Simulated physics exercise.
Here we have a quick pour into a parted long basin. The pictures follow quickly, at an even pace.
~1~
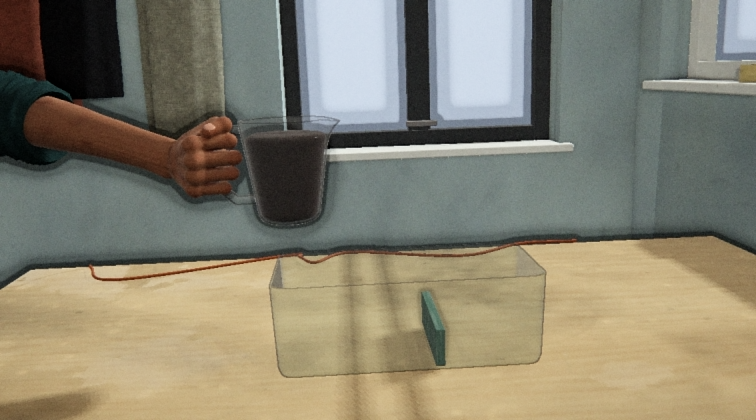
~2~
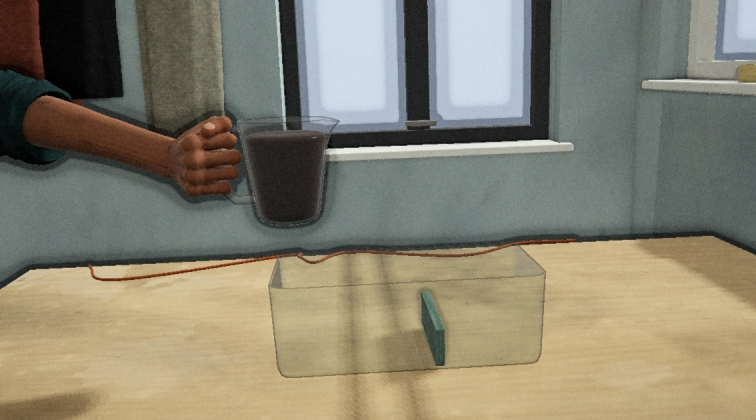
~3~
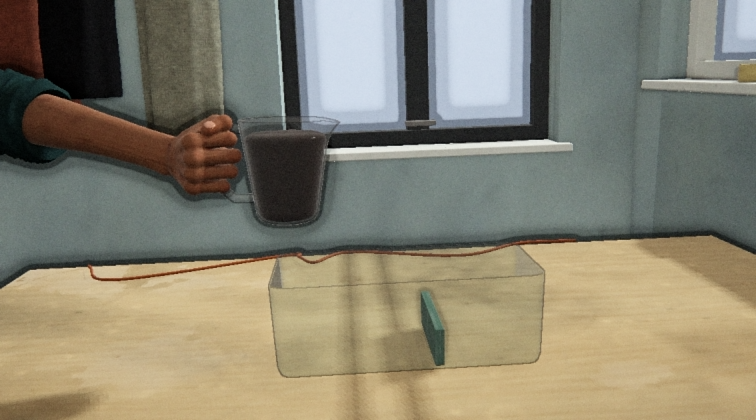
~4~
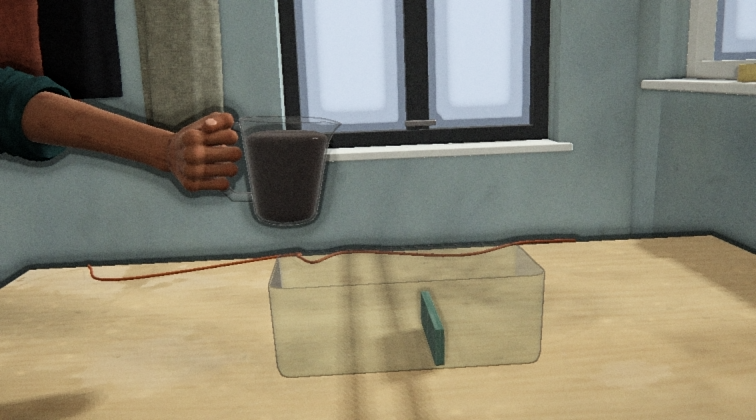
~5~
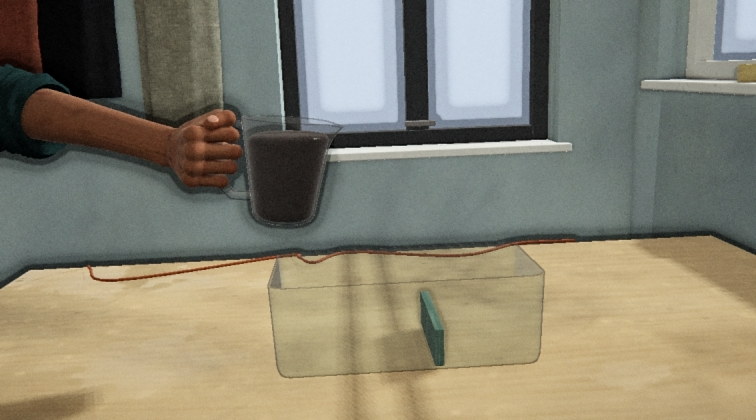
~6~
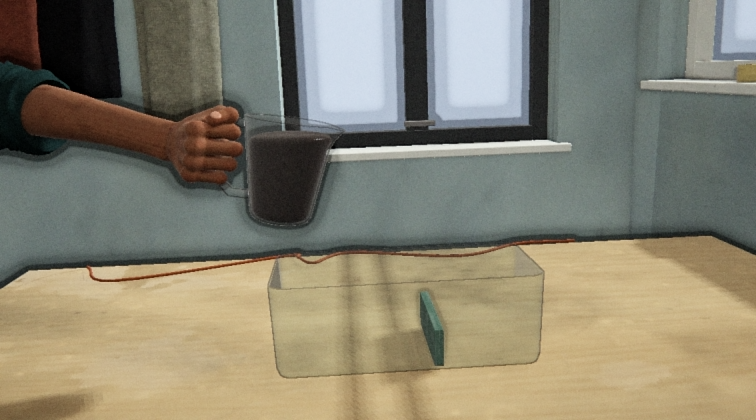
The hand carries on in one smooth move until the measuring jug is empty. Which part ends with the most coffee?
The left section gets the most.
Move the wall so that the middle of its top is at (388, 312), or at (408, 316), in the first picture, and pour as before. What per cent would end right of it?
The first gives 85 %, the second 50 %.
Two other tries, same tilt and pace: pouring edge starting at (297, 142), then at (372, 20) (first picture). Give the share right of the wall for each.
In turn 0 and 90 in a hundred.
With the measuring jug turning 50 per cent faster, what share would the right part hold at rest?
Close to 5 per cent.
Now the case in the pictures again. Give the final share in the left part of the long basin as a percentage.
Some 95 per cent.
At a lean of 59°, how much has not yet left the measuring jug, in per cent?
Some 80 per cent.
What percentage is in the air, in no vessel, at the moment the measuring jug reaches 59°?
Close to 15 per cent.
A moment on, the tilt is 59° and 81 per cent is still to pour, 4 is left of the wall and 0 right of it.
Next, the tilt is 91° and 31 per cent is still to pour, 51 is left of the wall and 1 right of it.
Then the tilt is 97° and 2 per cent is still to pour, 89 is left of the wall and 3 right of it.
Later the tilt is 97° and 0 per cent is still to pour, 94 is left of the wall and 4 right of it.
Finally, 94 per cent lies left of the wall, 4 right of it and 2 outside.
